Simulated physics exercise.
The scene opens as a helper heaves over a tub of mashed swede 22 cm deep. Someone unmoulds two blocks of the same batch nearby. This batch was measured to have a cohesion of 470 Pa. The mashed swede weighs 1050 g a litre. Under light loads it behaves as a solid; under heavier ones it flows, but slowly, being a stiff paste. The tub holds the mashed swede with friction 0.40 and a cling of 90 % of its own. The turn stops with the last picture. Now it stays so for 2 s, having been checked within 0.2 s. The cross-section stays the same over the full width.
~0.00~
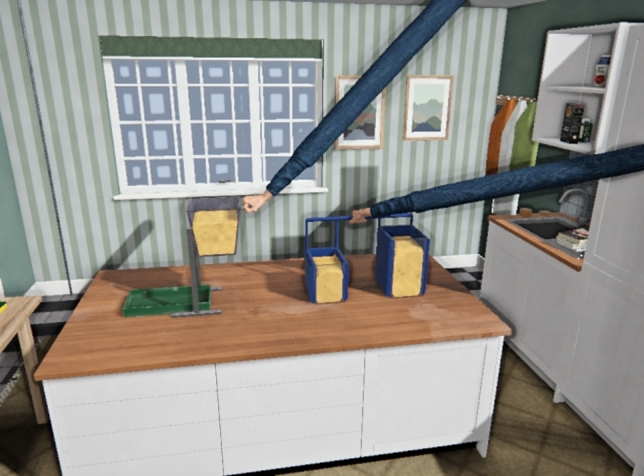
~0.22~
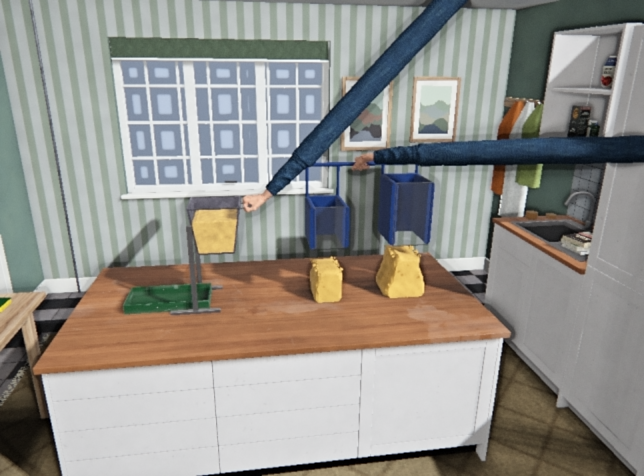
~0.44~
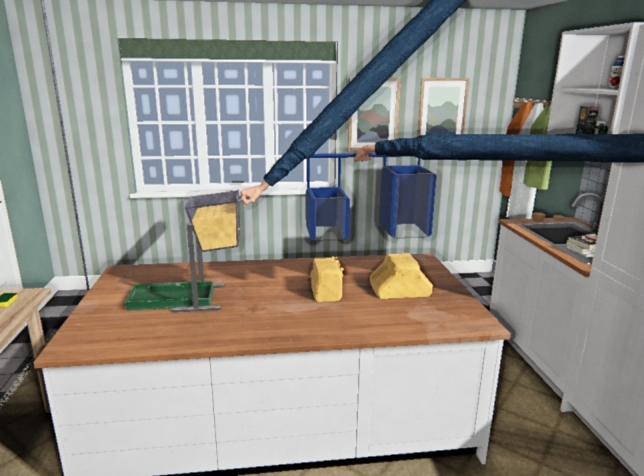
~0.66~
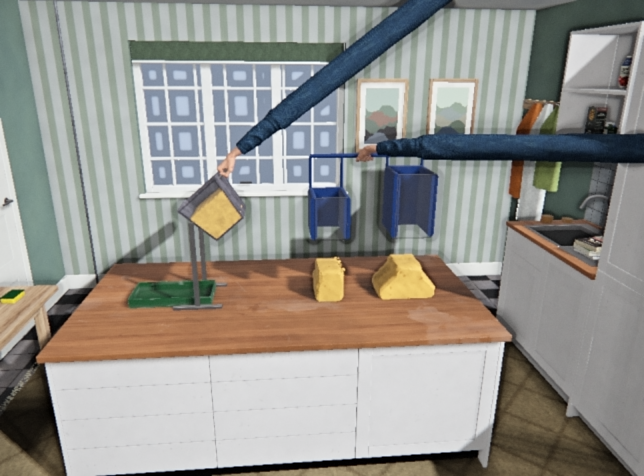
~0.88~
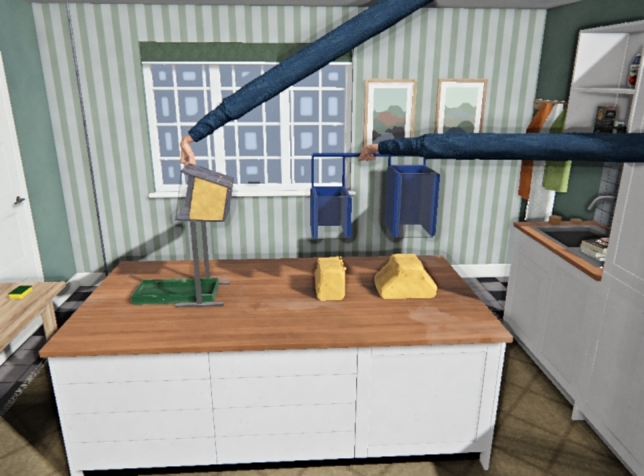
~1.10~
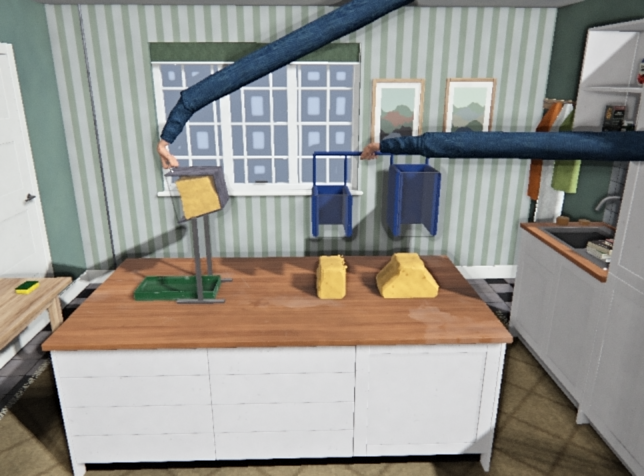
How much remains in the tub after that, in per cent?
35 %.
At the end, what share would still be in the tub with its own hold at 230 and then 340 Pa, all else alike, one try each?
The answers, in order, are 20 % and 30 %.
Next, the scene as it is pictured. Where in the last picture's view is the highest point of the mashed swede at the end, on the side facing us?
Roughly at pixel (193, 203).
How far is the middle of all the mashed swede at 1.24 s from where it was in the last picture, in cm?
Distance: About 5 cm.
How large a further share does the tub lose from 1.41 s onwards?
It works out to some 30 per cent of the load.
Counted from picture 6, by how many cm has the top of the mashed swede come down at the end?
The top ends up some 12 cm below its level in the last picture.
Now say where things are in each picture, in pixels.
In the first frame, handle-side rim at (239, 208), tilt 0 degrees; crest of the mashed swede at (235, 222); block heights 17 cm, 27 cm (left to right).
In the second frame, handle-side rim at (238, 207), tilt 0 degrees; crest of the mashed swede at (234, 221); block heights 17 cm, 23 cm (left to right).
In the third frame, handle-side rim at (236, 200), tilt 7 degrees; crest of the mashed swede at (233, 214); block heights 16 cm, 18 cm (left to right).
In the fourth frame, handle-side rim at (214, 179), tilt 41 degrees; crest of the mashed swede at (222, 192); block heights 16 cm, 18 cm (left to right).
In the fifth frame, handle-side rim at (181, 172), tilt 79 degrees; crest of the mashed swede at (197, 178); block heights 16 cm, 18 cm (left to right).
In the sixth frame, handle-side rim at (165, 177), tilt 100 degrees; crest of the mashed swede at (205, 178); block heights 16 cm, 18 cm (left to right).
After 1.24 s, the tub is at 100 degrees and holds 98 %.
After 1.41 s, the tub is at 100 degrees and holds 65 %.
After 1.58 s, the tub is at 100 degrees and holds 42 %.
After 1.75 s, the tub is at 100 degrees and holds 36 %.
After 3.10 s, the tub is at 100 degrees and holds 35 %.
